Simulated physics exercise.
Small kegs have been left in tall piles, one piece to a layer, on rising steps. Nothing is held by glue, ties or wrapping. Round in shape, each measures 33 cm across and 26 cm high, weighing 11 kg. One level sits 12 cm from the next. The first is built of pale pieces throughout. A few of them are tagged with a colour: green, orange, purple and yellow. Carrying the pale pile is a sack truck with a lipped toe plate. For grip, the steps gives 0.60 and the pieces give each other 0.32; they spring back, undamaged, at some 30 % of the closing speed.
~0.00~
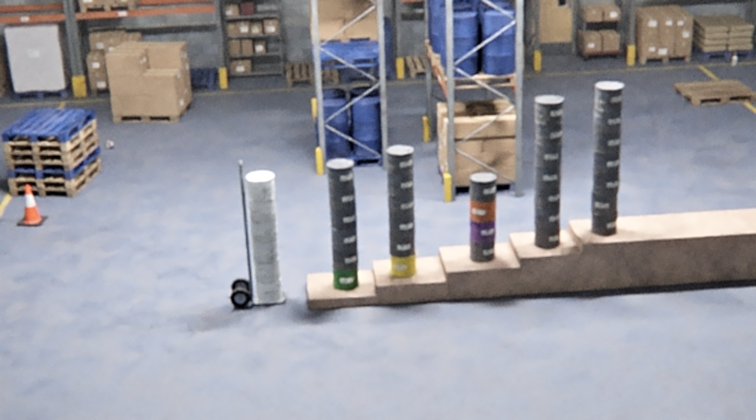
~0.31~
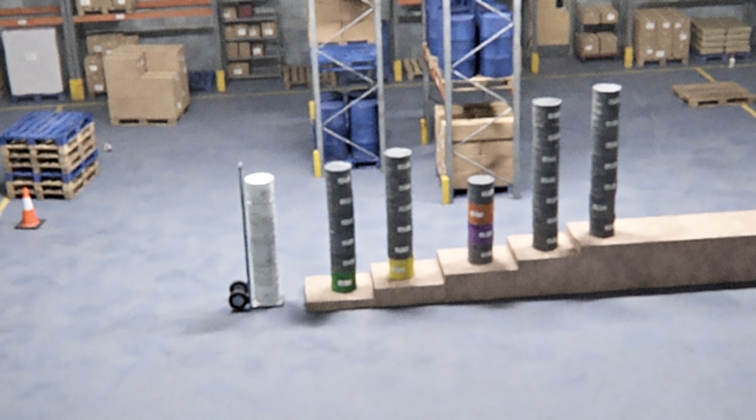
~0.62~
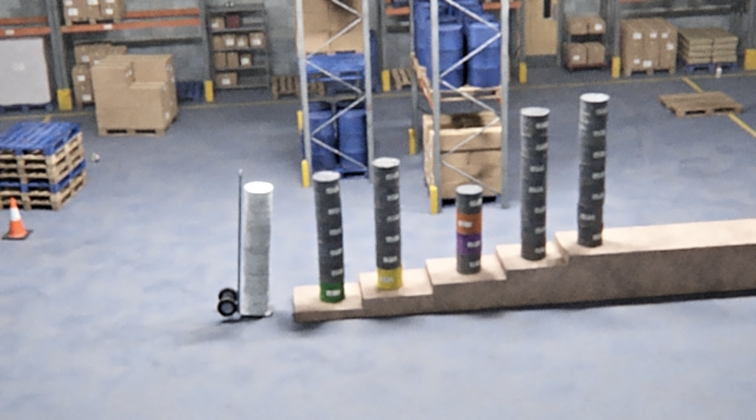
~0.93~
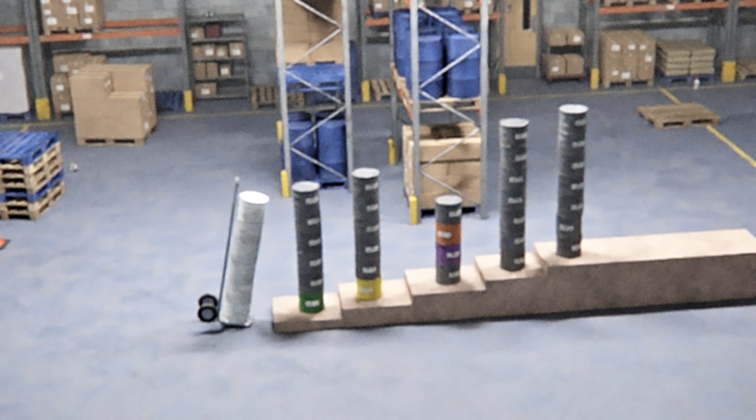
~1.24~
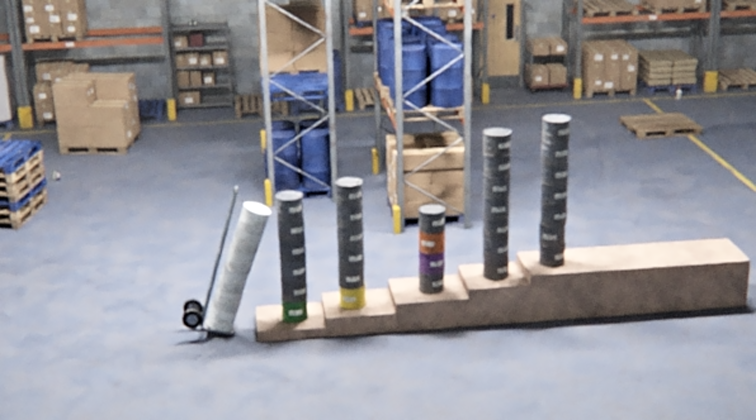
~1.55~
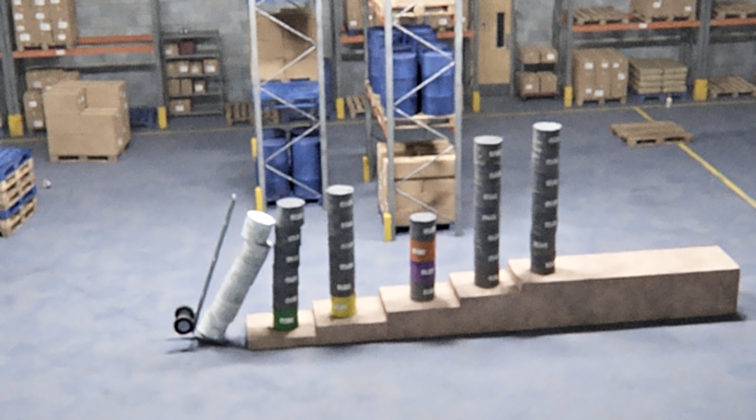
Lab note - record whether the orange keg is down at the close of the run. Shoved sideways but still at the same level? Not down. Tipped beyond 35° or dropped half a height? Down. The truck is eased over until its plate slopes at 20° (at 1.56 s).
Result: Down.
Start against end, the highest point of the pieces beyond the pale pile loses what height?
I make it close to 150 cm.
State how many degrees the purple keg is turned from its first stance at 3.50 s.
Measured against how it began, the tilt is near 40 degrees.
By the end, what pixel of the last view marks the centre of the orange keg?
Near (432, 279).
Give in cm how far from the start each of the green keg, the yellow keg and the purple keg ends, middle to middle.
Displacements: Green = 10, yellow = 30, purple = 90 (cm).
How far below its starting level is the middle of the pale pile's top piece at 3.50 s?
About 120 cm.
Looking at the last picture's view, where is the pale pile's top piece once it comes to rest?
(383, 293).
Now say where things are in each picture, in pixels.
In the first frame (each place is the centre of the face we see best; the camera pans a little), truck frame (243, 195) 0° forward; orange keg (485, 212); purple keg (485, 232); yellow keg (404, 267); the others all in place.
Truck frame (242, 198) 1° forward; orange keg (483, 214), in the second frame.
Truck frame (240, 205) 5° forward, top of the pale pile leaning 5°; orange keg (471, 224); the others all in place, in the third frame.
Truck frame (233, 213) 12° forward, top of the pale pile leaning 12°; orange keg (450, 235); the others all in place, in the fourth frame.
Truck frame (229, 221) 17° forward, top of the pale pile leaning 20°; orange keg (434, 244); the others all in place, in the fifth frame.
Truck frame (226, 229) 20° forward, top of the pale pile leaning 21°; orange keg (425, 252); green keg (286, 320); purple keg (425, 272); 3 have shifted, in the sixth frame.
By 3.50 s, 6 of the pale pile down; 12 of the 30 other kegs down; orange keg tilted 37°, 15 cm lower; purple keg tilted 45°, 9 cm lower.
By 5.44 s, 5 of the pale pile down; 25 of the 30 other kegs down; orange keg on its side; purple keg upside down.
When it is over (8.0 s), 5 of the pale pile down; 25 of the 30 other kegs down; orange keg on its side; purple keg upside down; yellow keg moved 27 cm. In pixels of the last frame, middles, orange keg near (432, 279), purple keg near (429, 296).
